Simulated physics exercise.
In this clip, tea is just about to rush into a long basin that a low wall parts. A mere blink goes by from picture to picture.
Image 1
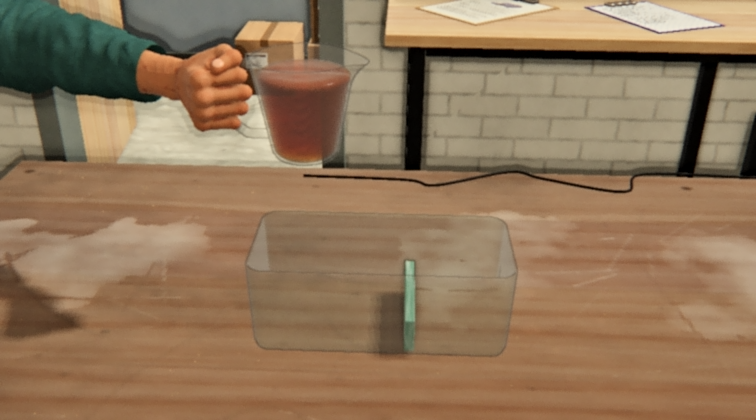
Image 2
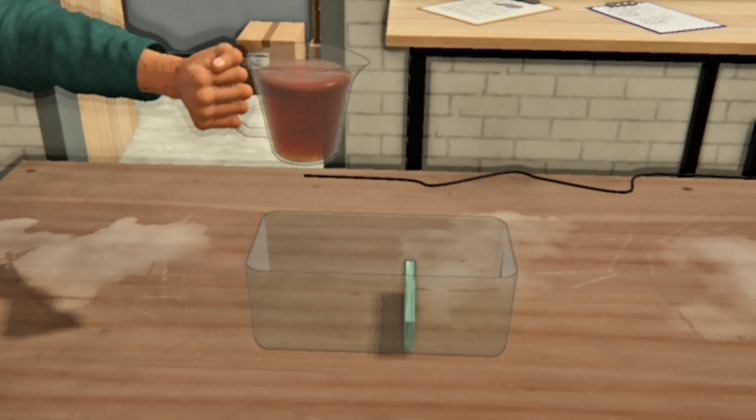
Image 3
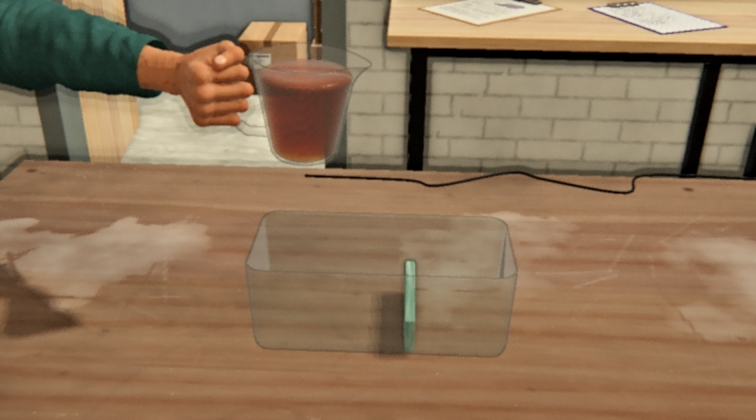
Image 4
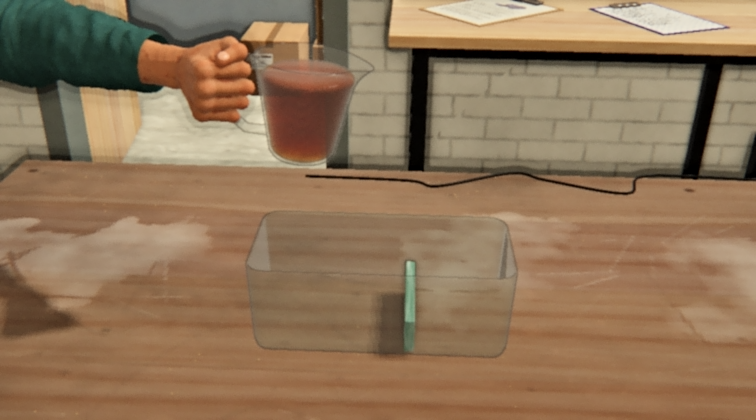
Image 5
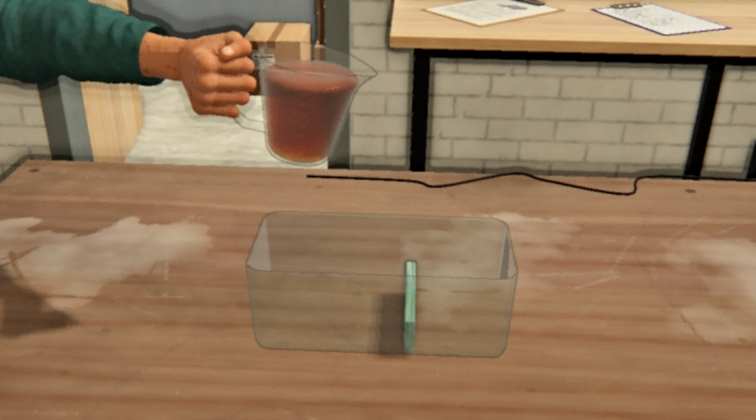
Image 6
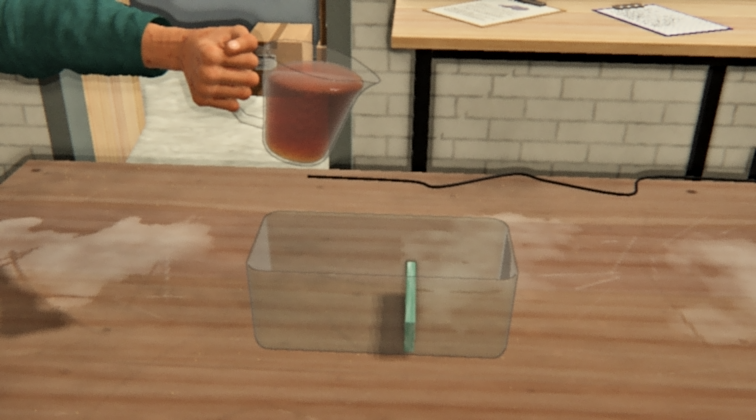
A clear measuring jug of reddish-brown tea, gripped by a hand in a dark green sleeve at upper left, tilts slightly to the right, gradually leaning further as the hand turns. Below it, a see-through rectangular basin with a low pale green wall inside rests on a worn wooden table. The steady view looks slightly down across a room with white brick, a cardboard box and papers on another table.
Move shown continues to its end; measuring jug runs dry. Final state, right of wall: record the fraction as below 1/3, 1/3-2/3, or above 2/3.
Recorded: 1/3-2/3.
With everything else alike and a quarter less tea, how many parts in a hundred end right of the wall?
Roughly 40 in a hundred.
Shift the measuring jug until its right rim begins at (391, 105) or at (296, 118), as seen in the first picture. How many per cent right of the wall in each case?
Close to 65 in a hundred, and close to 5 in a hundred.
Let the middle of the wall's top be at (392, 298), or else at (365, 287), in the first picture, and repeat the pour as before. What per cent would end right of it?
That'd be about 75 percent for the first and about 90 percent for the other.
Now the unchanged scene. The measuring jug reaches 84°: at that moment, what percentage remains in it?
Around 55 in a hundred.
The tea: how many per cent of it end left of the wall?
45 % or thereabouts.
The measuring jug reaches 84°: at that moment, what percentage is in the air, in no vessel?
It's close to 30 percent.
A moment on, the measuring jug is tipped on its side and 57 per cent is still to pour, 0 is left of the wall and 11 right of it.
Next, the measuring jug is tipped right over and 3 per cent is still to pour, 31 is left of the wall and 53 right of it.
Then the measuring jug is tipped right over and 0 per cent is still to pour, 44 is left of the wall and 52 right of it.
Later the measuring jug is tipped right over and 0 per cent is still to pour, 45 is left of the wall and 53 right of it.
In the end 44 per cent lies left of the wall, 53 right of it and 3 outside.
